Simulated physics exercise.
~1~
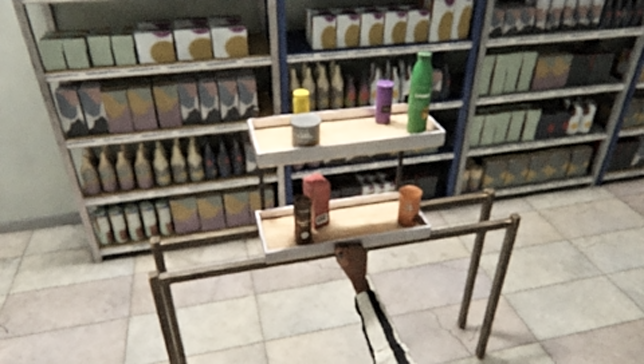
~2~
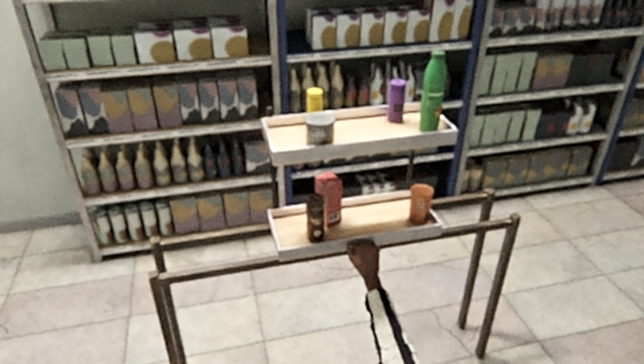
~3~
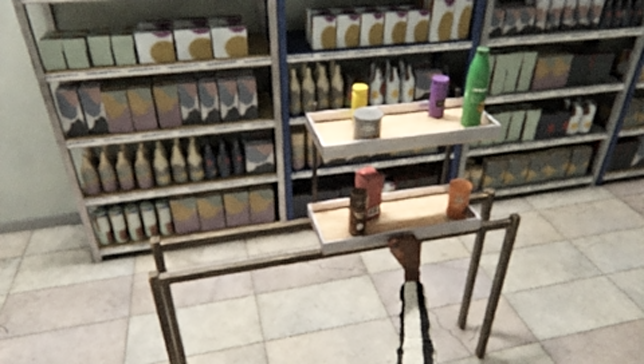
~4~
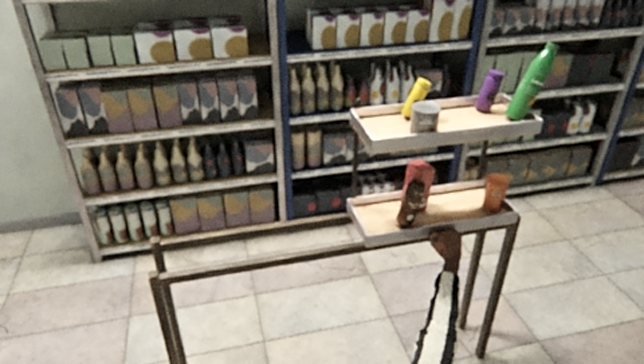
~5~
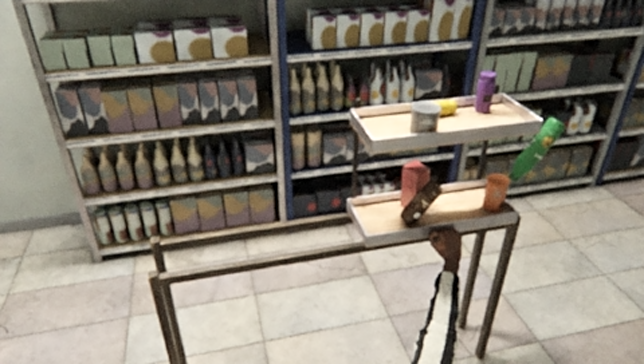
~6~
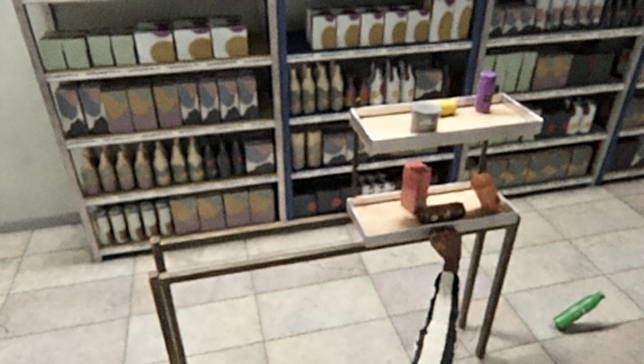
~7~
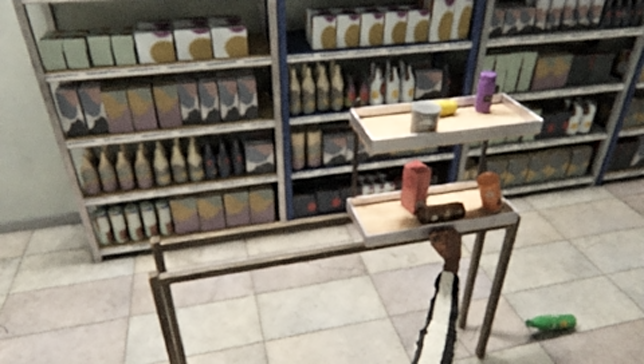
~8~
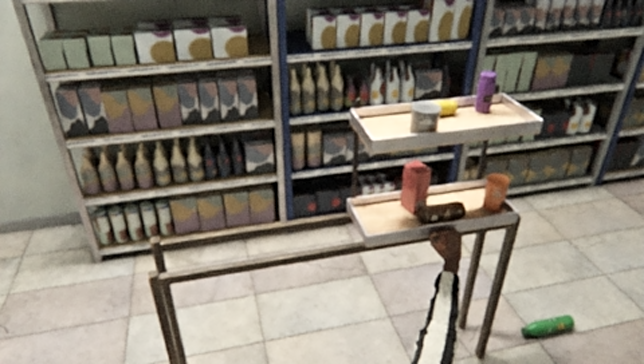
At the start, a two-level rack tray holding small containers stands on a metal frame before store shelves, with a dark arm-like piece attached at its front. The tray slides right, slowly and then faster, with everything upright. It stops abruptly at the right end, and the green bottle, purple shaker, yellow shaker and brown can tilt. The green bottle tumbles over the edge to the floor, while the yellow shaker and then the brown can tip onto their sides. The orange tin rocks but settles upright. Finally, the bottle lies on the tiles and the rest remain on the tray.
